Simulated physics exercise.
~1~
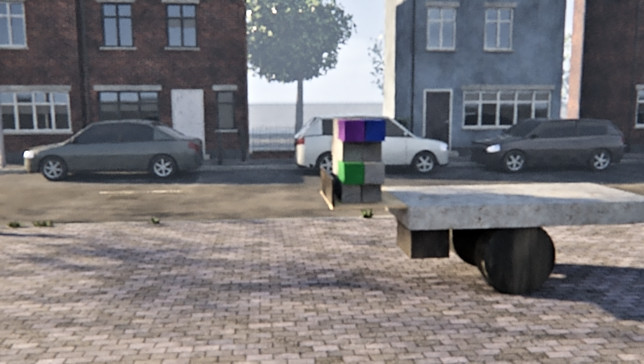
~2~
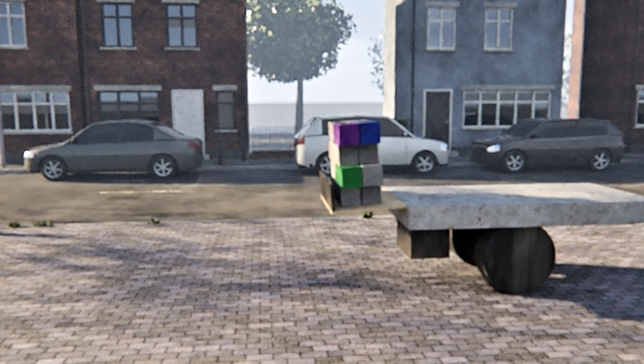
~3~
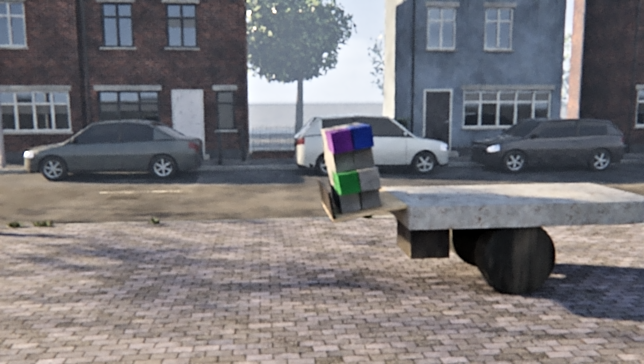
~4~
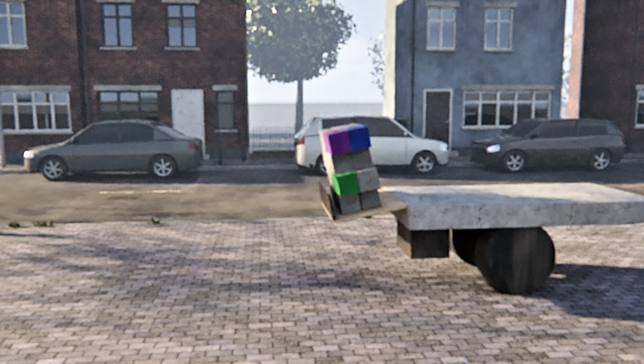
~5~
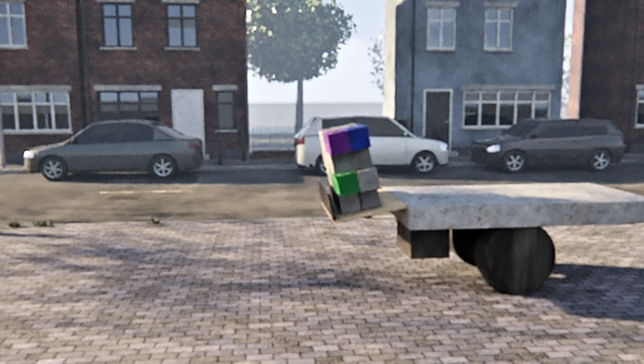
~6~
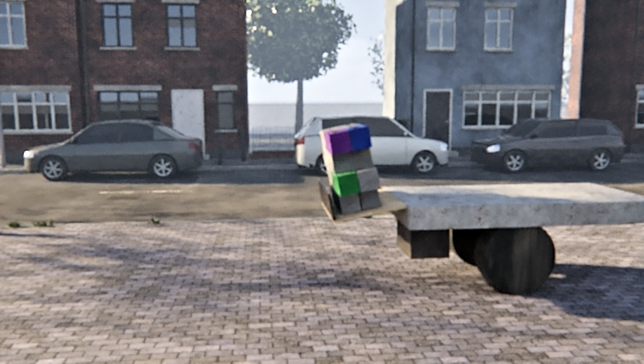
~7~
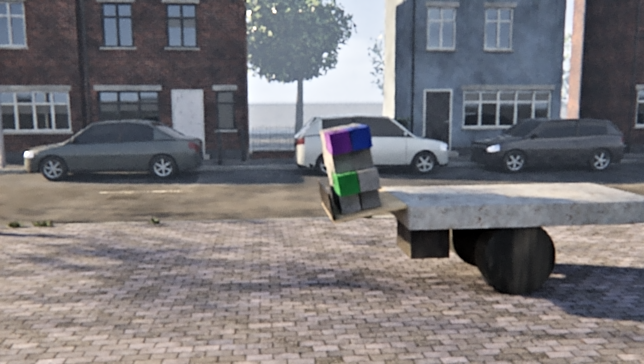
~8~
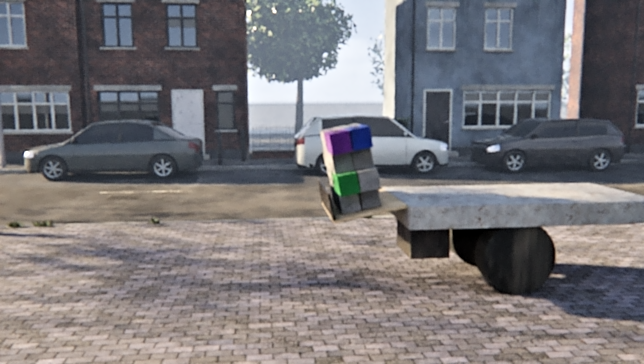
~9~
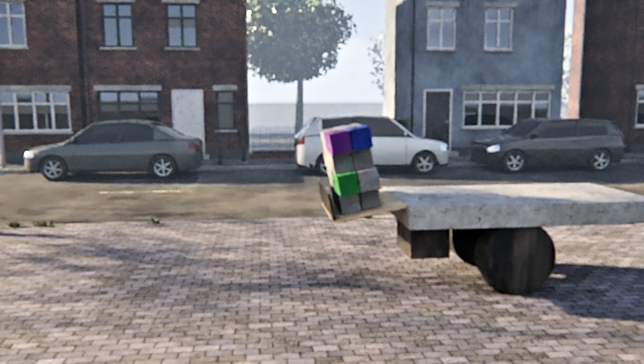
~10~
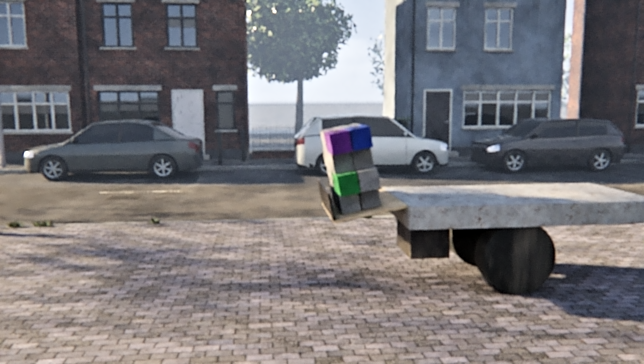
On a brick-paved street, a flap behind a flat-bed tilting down to the left, its stacked blocks leaning but staying aboard.
